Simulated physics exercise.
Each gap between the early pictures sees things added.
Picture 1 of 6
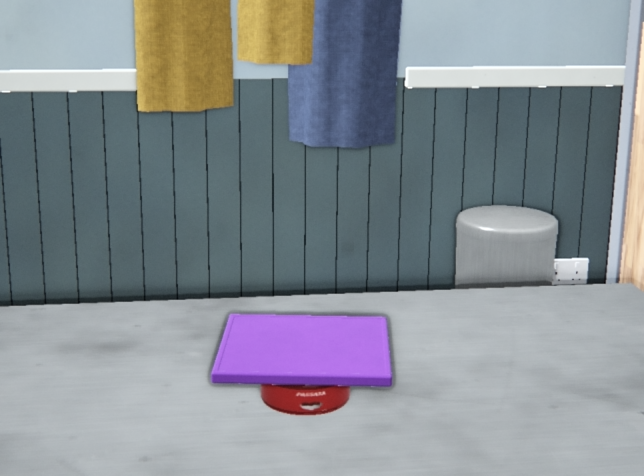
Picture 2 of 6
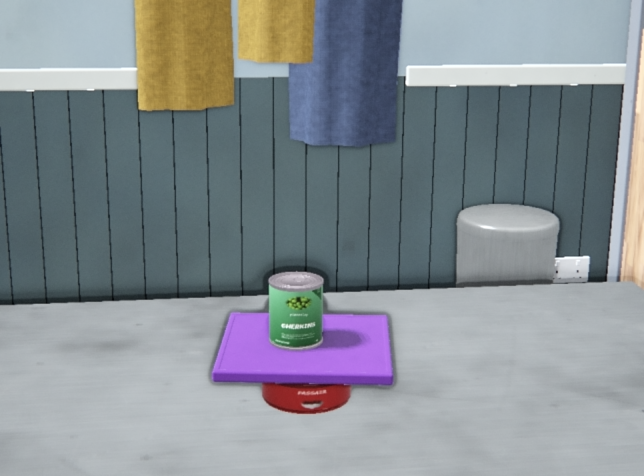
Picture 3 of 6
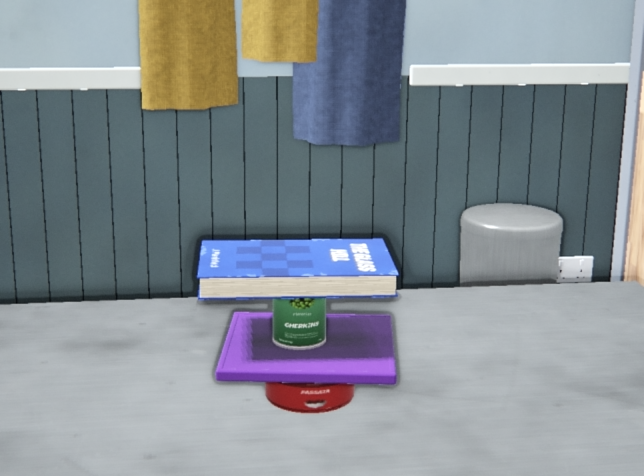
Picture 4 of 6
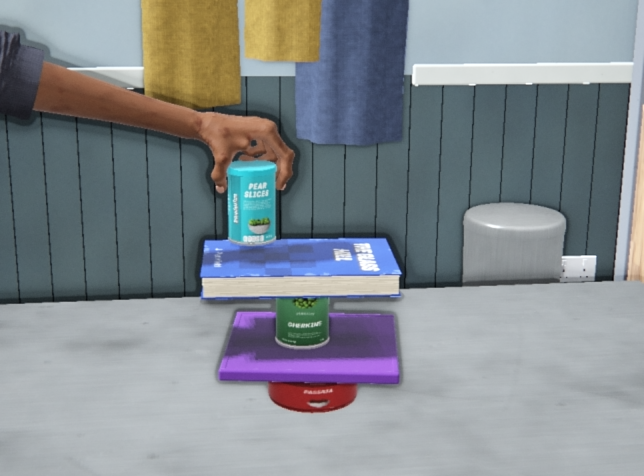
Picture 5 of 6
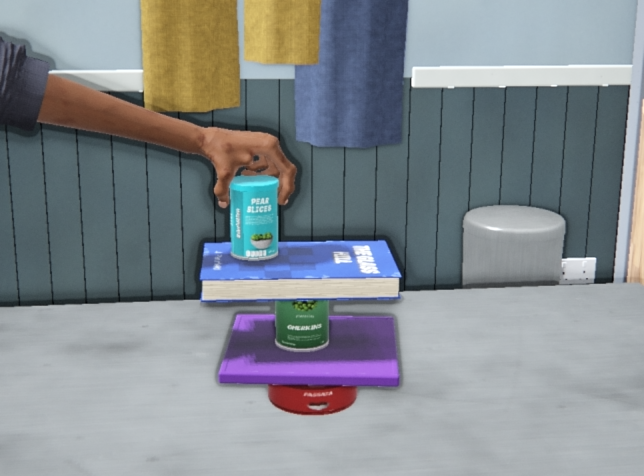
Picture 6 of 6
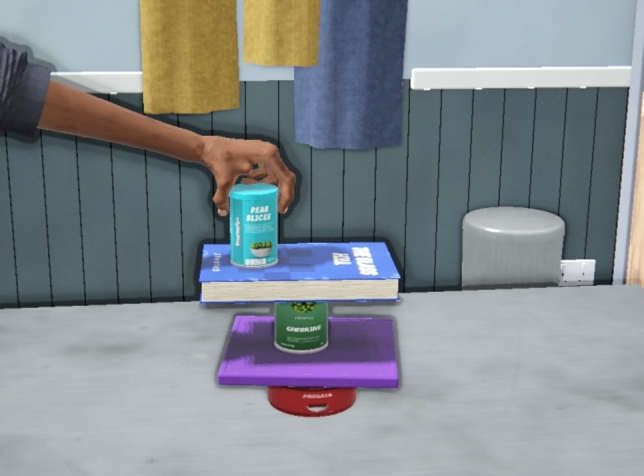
Hand lowering a turquoise tin onto a blue book, after a green can and the book appear stacked above a purple slab.
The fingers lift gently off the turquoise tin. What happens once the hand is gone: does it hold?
Seems the tower stands.
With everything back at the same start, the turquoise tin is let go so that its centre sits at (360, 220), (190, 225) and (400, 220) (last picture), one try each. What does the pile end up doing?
Attempt one, the pile survives; attempt two, it falls over; attempt three, it falls over.
Then, 0.20 s after the last picture, nothing has stirred.
Then, 0.30 s after the last picture, turquoise tin resting near (253, 227).
At rest, all 5 in place. Seen from the same camera at the end, turquoise tin near (253, 227). The pile stays up.
